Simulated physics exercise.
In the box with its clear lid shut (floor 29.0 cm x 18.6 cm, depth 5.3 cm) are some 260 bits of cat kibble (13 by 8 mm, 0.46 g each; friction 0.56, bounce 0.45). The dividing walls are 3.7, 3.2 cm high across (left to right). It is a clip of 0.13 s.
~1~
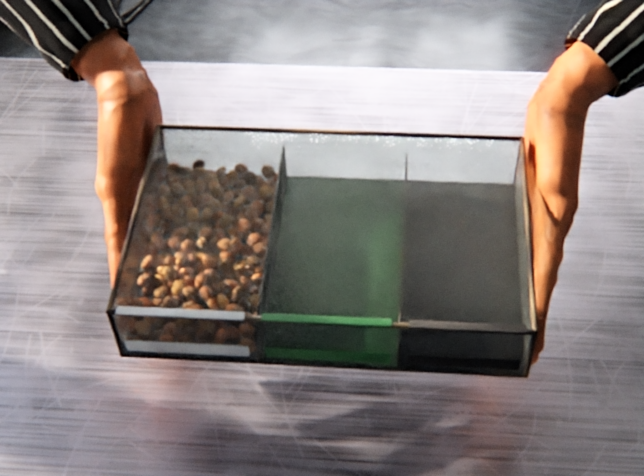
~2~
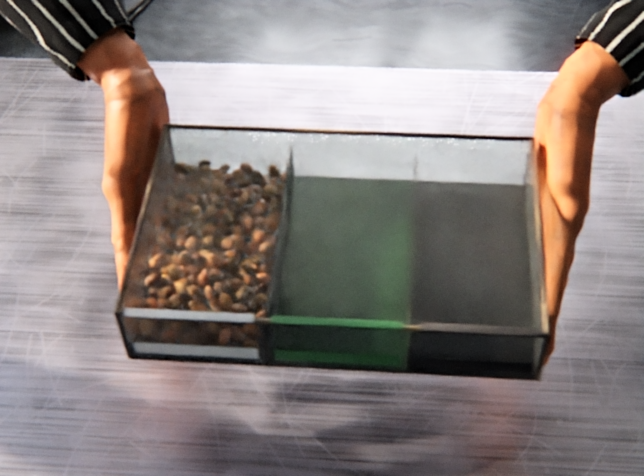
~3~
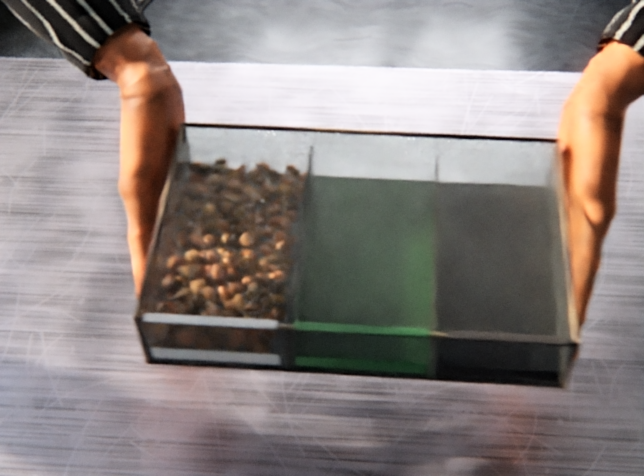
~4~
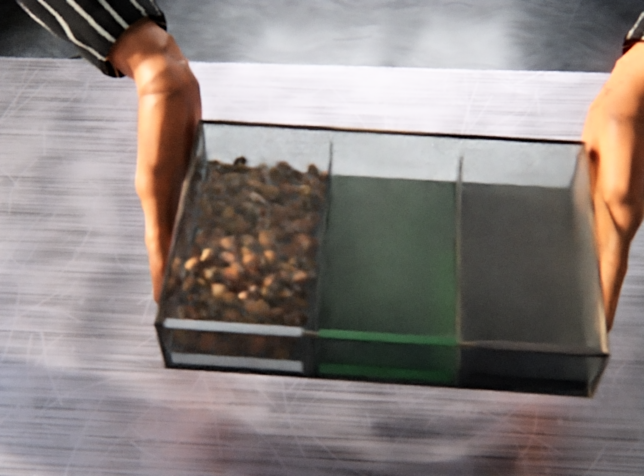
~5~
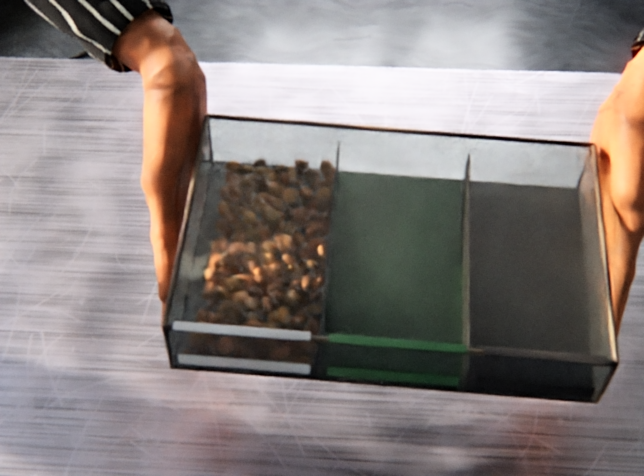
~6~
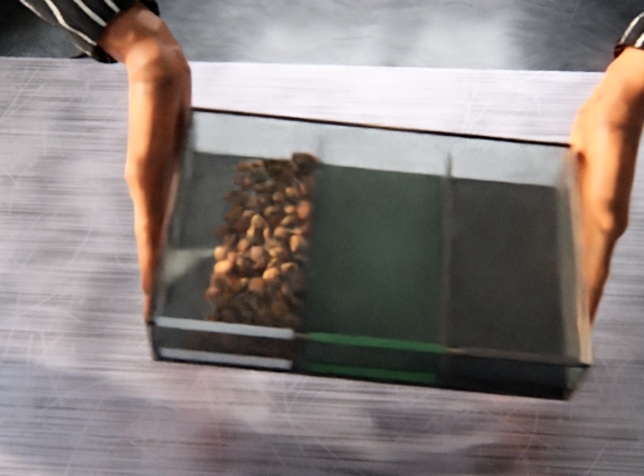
The video shows two hands in striped sleeves holding a clear, three-section box, moving it right, then slightly back left as its right side dips, while small brown pieces in the left section shift rightward against the divider.
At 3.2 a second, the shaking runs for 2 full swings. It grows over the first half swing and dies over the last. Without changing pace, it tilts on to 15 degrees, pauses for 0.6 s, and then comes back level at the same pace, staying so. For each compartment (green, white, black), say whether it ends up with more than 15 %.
Green: Not more, white: More, black: Not more.
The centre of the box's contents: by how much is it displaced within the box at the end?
5.5 cm.
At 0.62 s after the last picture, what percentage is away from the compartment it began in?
About 15 %.
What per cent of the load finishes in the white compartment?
Estimate: Close to 80 in a hundred.
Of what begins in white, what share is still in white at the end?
About 80 %.
Then, 0.34 s after the last picture, tilt 15 degrees; green 10 %, white 85 %, black 5 %; middle of all pieces near (250, 272).
Then, 0.62 s after the last picture, tilt 15 degrees; green 10 %, white 85 %, black 10 %; middle of all pieces near (266, 268).
Then, 0.88 s after the last picture, tilt 5 degrees; green 10 %, white 80 %, black 10 %; middle of all pieces near (268, 276).
Then, 1.13 s after the last picture, tilt 0 degrees; green 10 %, white 80 %, black 10 %; middle of all pieces near (269, 277).
In the end, green 10 %, white 80 %, black 10 %.
